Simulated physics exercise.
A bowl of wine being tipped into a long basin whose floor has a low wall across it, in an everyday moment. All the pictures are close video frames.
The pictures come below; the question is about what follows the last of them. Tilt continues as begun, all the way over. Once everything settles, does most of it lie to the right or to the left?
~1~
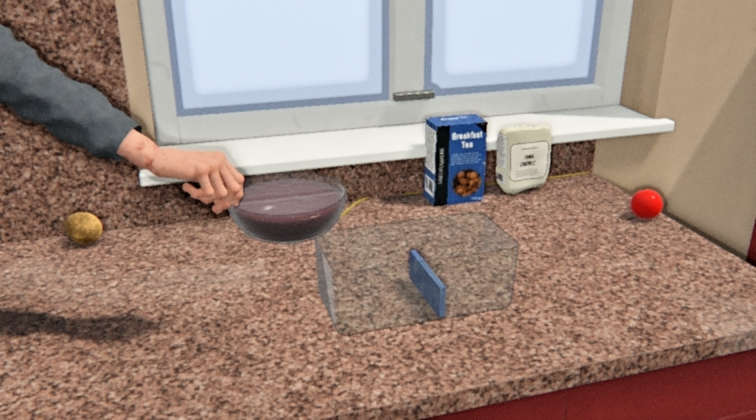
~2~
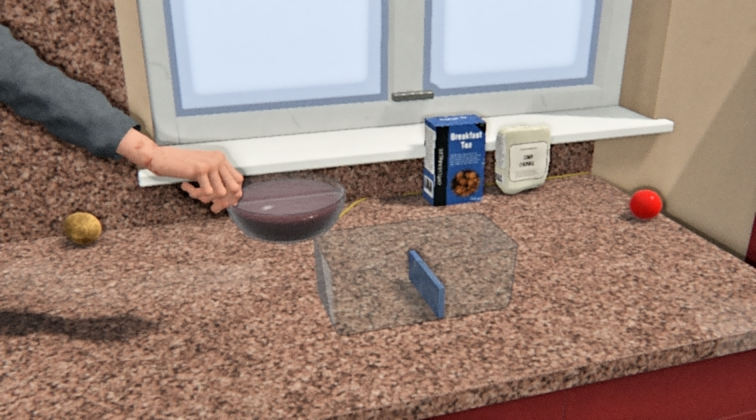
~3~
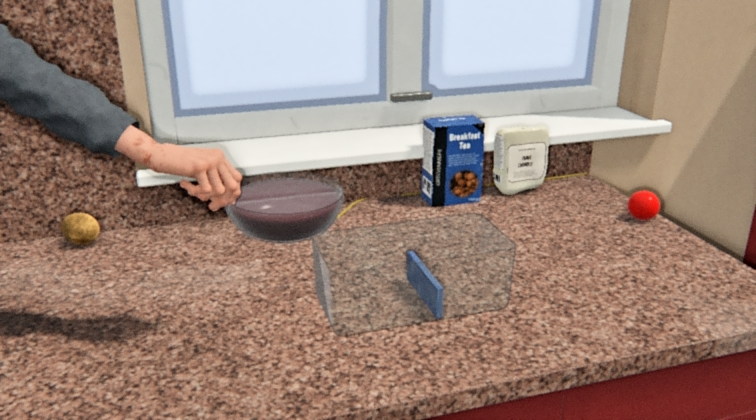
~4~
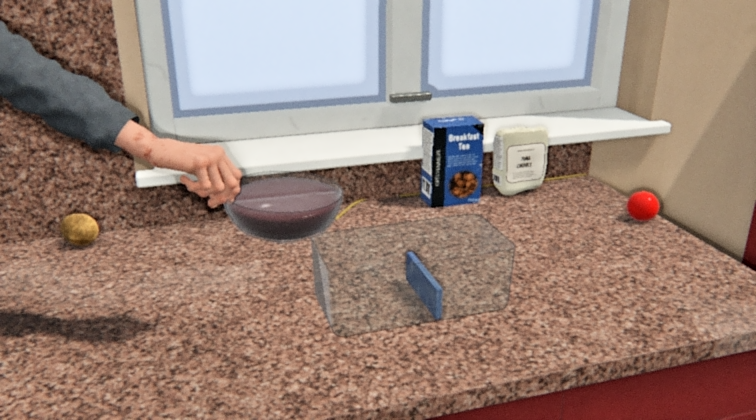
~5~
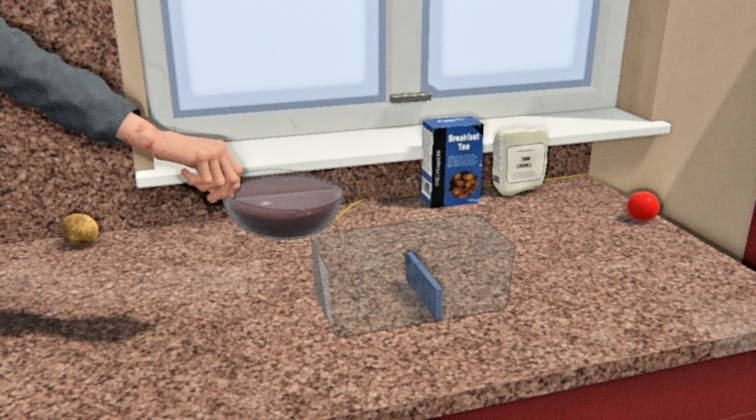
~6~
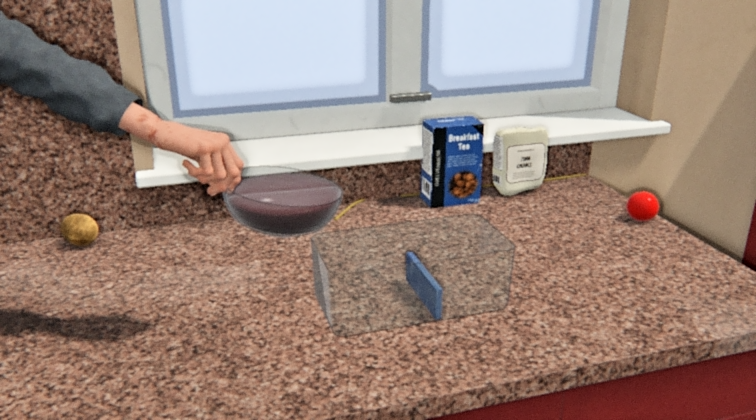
The left compartment is the one that ends up fullest, I'd say.
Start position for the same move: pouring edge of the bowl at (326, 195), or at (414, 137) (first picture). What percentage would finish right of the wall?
Roughly 5 in a hundred the first time and 75 in a hundred the second.
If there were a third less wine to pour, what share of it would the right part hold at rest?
I'd reckon close to 0 %.
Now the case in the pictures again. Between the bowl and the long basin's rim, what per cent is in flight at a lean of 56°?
Something close to 35 percent of it.
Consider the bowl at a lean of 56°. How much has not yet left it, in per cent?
45 per cent, roughly.
A moment on, the tilt is 56° and 45 per cent is still to pour, 19 is left of the wall and 0 right of it.
Next, the tilt is 89° and 3 per cent is still to pour, 85 is left of the wall and 1 right of it.
Then the tilt is 99° and 0 per cent is still to pour, 95 is left of the wall and 3 right of it.
Later the tilt is 99° and 0 per cent is still to pour, 95 is left of the wall and 3 right of it.
Finally, 95 per cent lies left of the wall, 3 right of it and 2 outside.
